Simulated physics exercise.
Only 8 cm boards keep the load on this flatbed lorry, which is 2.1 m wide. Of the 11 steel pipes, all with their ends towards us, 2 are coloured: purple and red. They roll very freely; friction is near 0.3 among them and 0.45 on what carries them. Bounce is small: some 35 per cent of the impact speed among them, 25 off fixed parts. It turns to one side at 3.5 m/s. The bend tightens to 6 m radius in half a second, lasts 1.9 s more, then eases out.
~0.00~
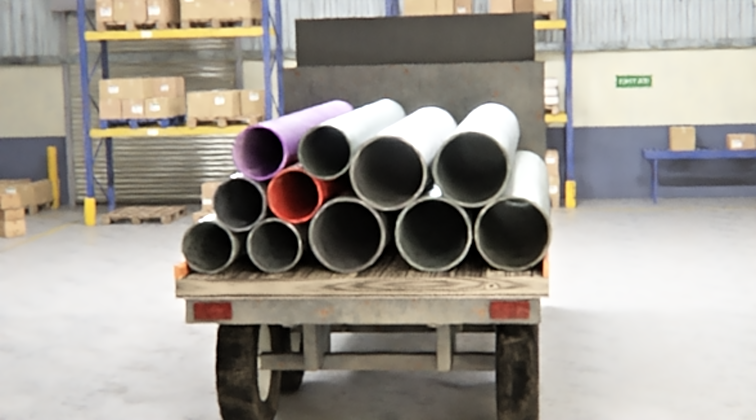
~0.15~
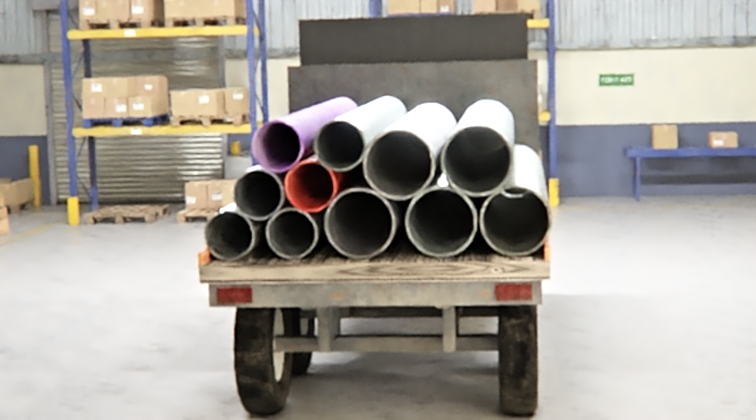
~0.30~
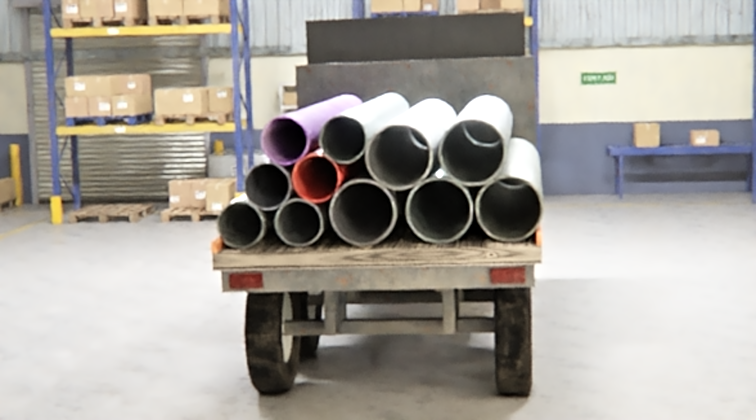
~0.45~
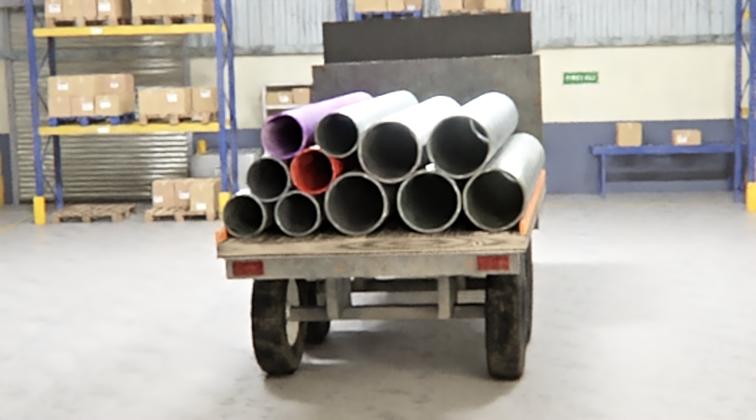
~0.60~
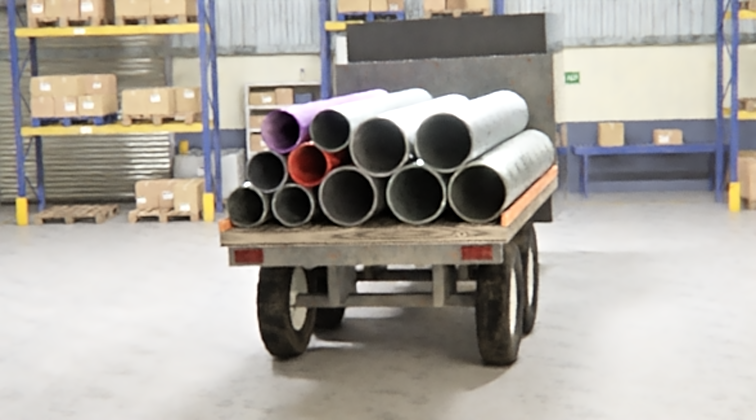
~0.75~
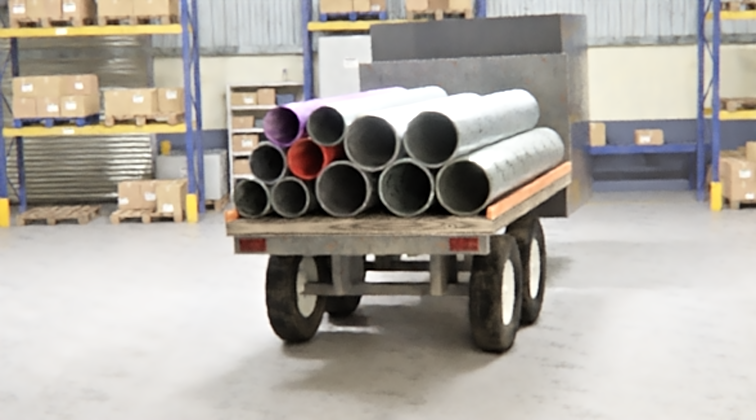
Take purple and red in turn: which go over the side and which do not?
The purple pipe goes over the edge, the red goes over the edge.
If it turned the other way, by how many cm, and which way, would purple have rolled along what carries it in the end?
Some 5 cm rightwards.
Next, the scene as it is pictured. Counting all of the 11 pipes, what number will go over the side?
3 of them.
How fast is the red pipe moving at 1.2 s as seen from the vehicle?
About 0.2 m/s.
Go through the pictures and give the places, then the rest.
Purple (259, 153), red (293, 196); 5 of the 11 make up the bottom layer, in the first frame.
Purple (277, 146), red (310, 187); the deck is level, in the second frame.
Purple (284, 141), red (315, 179); the deck is a shade lower on the left, in the third frame.
Purple (282, 136), red (312, 172); the deck slopes 1° down to the left, in the fourth frame.
Purple (281, 131), red (307, 165); the deck slopes 2° down to the left, in the fifth frame.
Purple (282, 126), red (305, 159); the deck slopes 2° down to the left, in the sixth frame.
Then, 1.2 s in, purple is up on others, 35 cm from the left edge, rolling left; red is up on others, 55 cm from the left edge, rolling left; 0 gone from the deck.
Then, 1.7 s in, purple is over the left board and falling; red is up on others, 35 cm from the left edge, rolling left; 2 gone from the deck.
Then, 2.3 s in, purple is over the left board and gone; red is over the left board and falling; 3 gone from the deck.
In the end (4.8 s), purple is over the left board and gone; red is over the left board and gone; 3 gone from the deck.
